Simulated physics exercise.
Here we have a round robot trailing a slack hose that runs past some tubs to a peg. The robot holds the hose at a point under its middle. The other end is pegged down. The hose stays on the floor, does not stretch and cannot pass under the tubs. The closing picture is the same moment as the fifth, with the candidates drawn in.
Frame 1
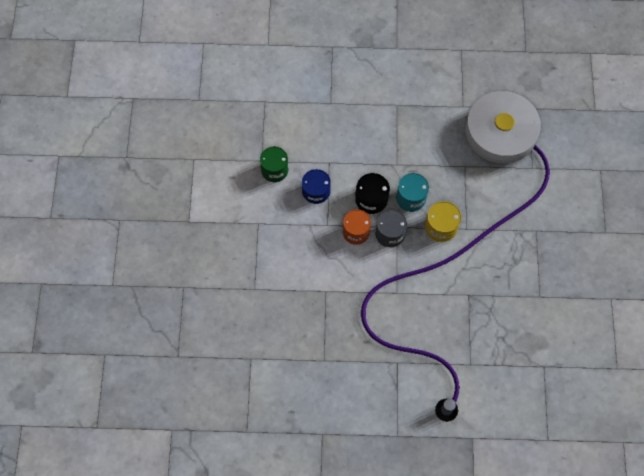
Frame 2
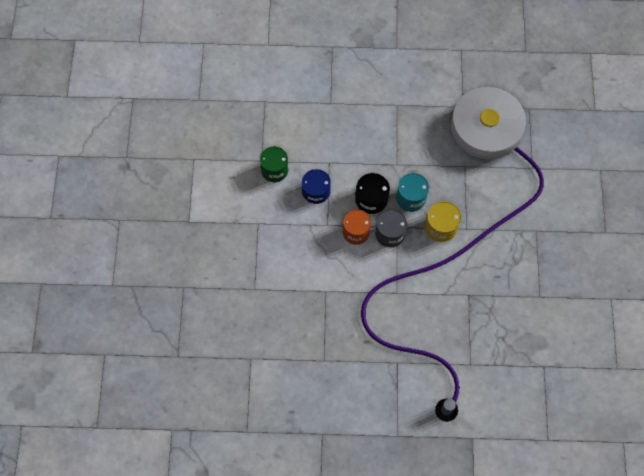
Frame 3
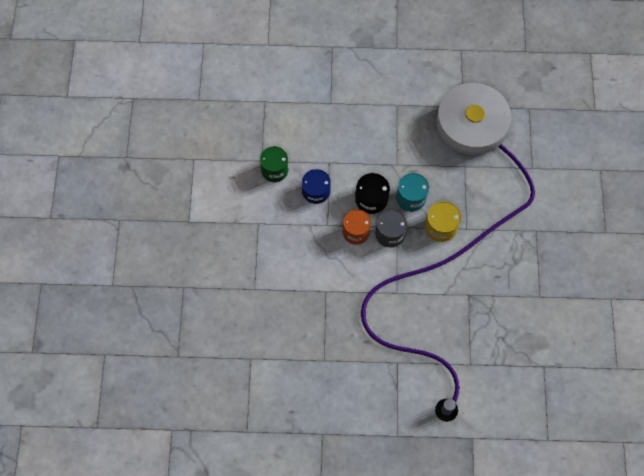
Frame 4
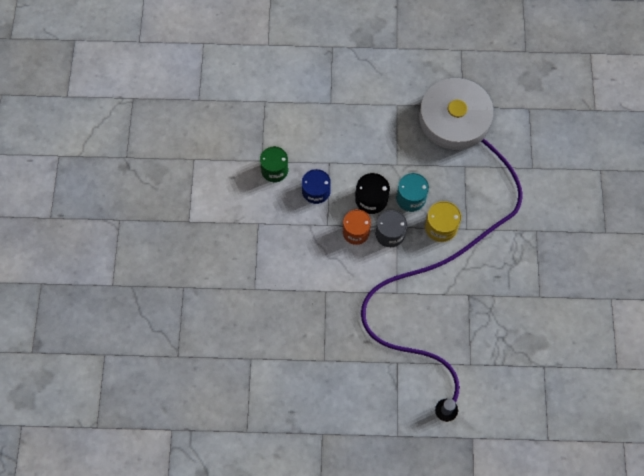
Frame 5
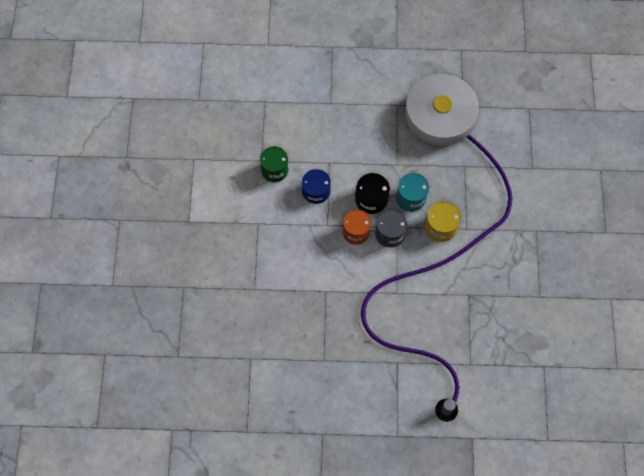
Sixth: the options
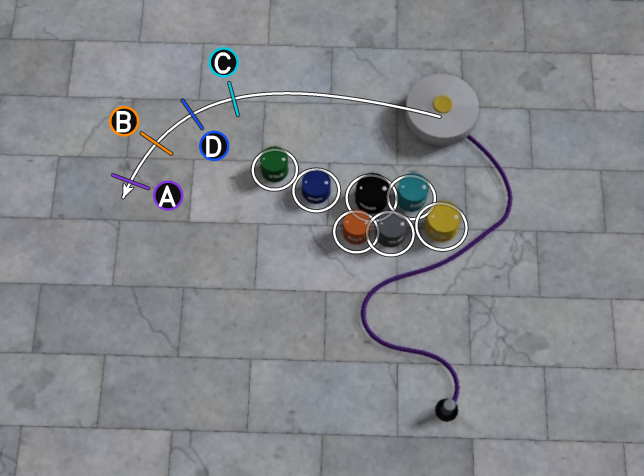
The clip shows a round grey robot attached to a purple hose, pegged at its lower end on grey paving, gliding left and slightly upward above a cluster of coloured tubs, drawing the hose's upper section left while the tubs stay still.
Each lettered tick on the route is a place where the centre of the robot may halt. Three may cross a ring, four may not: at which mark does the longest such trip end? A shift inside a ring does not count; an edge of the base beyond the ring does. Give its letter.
D is the last stop within the limit.
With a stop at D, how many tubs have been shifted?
By then, two.
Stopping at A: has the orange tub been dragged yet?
Yes.
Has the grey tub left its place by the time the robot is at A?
Yes.
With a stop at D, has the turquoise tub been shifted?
By then, yes.
On the marked copy, A at (131, 182); B at (156, 143); C at (233, 99); D at (192, 114); the route from (440, 117) via (254, 95) to (123, 197).
Following D. Soon after the start, robot (354, 93).
Later, robot (265, 88).
In the end, robot (191, 108); turquoise tub (402, 202); yellow tub (422, 226); two over the rings.
As for the rest, A has seven over the rings; B has four over the rings; C is within the limit but short.
